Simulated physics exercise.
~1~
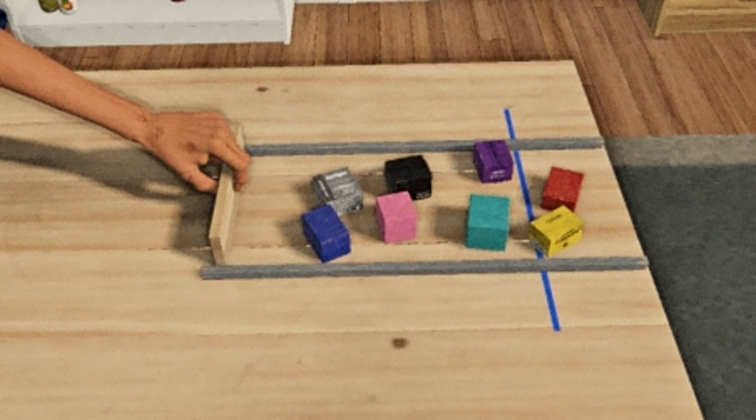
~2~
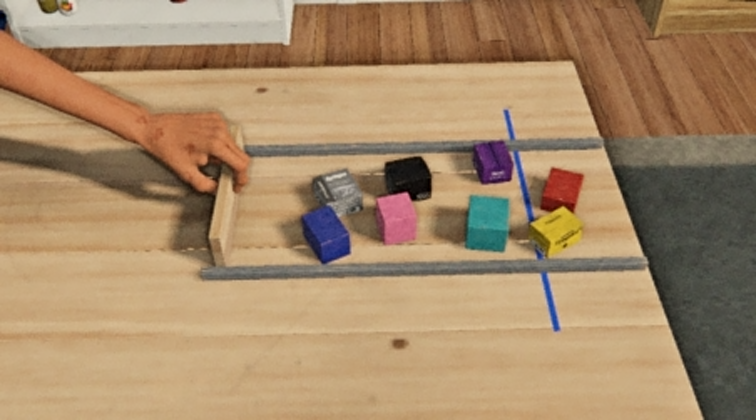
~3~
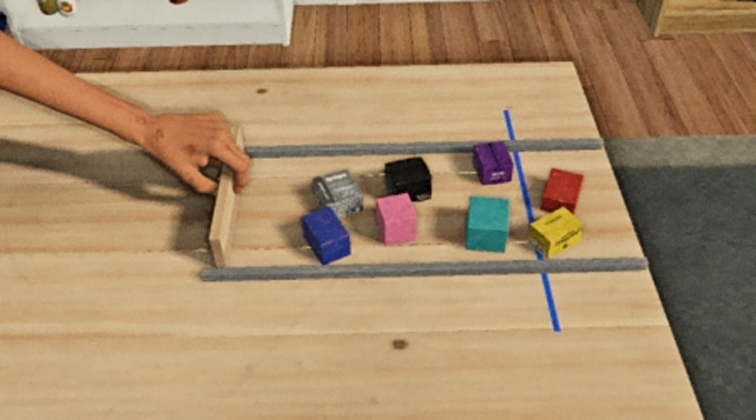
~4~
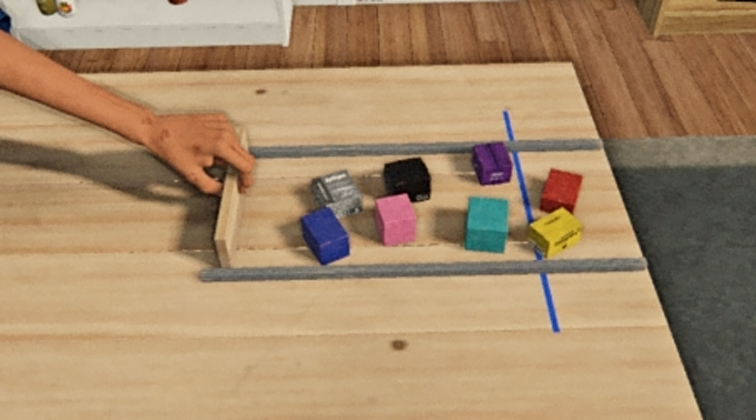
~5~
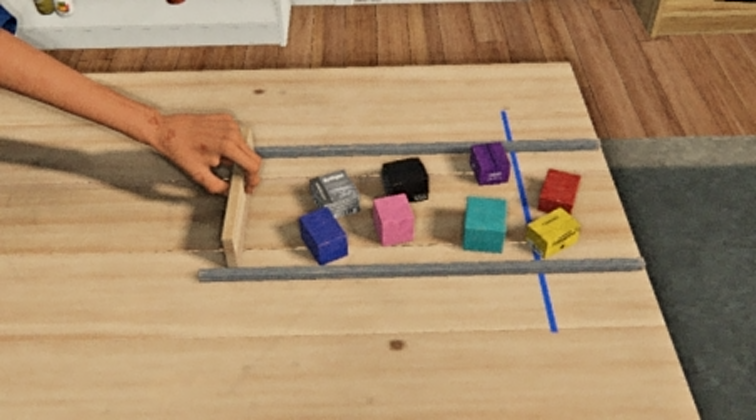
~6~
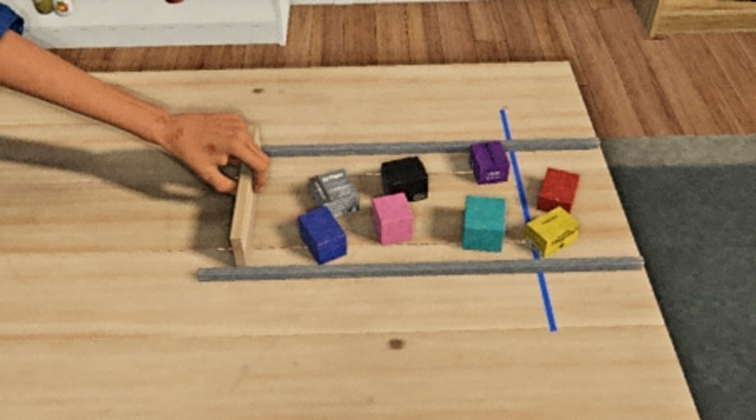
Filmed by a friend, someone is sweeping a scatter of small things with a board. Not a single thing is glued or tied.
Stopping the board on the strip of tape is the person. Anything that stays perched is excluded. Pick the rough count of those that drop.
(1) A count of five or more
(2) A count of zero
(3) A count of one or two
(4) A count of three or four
The answer is 3.
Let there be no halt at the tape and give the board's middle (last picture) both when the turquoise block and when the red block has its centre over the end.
Around (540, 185) first and around (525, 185) second.
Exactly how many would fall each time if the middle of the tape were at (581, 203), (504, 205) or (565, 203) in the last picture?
Per try: 5; 1; 4.
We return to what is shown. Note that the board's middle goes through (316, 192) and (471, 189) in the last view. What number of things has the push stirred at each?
Tally: 2; 8.
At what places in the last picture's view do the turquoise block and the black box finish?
(619, 223), and the other (579, 178).
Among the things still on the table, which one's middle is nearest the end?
That's the red block, it ends up nearest.
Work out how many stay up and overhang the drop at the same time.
It would come to 2.
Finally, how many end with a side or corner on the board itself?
Contact count: 3.
Soon after, none off yet; red block at rest near (558, 192); yellow box at rest near (552, 232); purple box at rest near (489, 163).
Then, none off yet; red block at rest near (558, 192); yellow box at rest near (552, 232); purple box moving near (497, 161).
Further on, none off yet; red block moved a little near (580, 192); yellow box moved well along near (626, 233); purple box moved about its own width near (521, 155).
At rest, the number that fall off is one or two; fallen, yellow box.
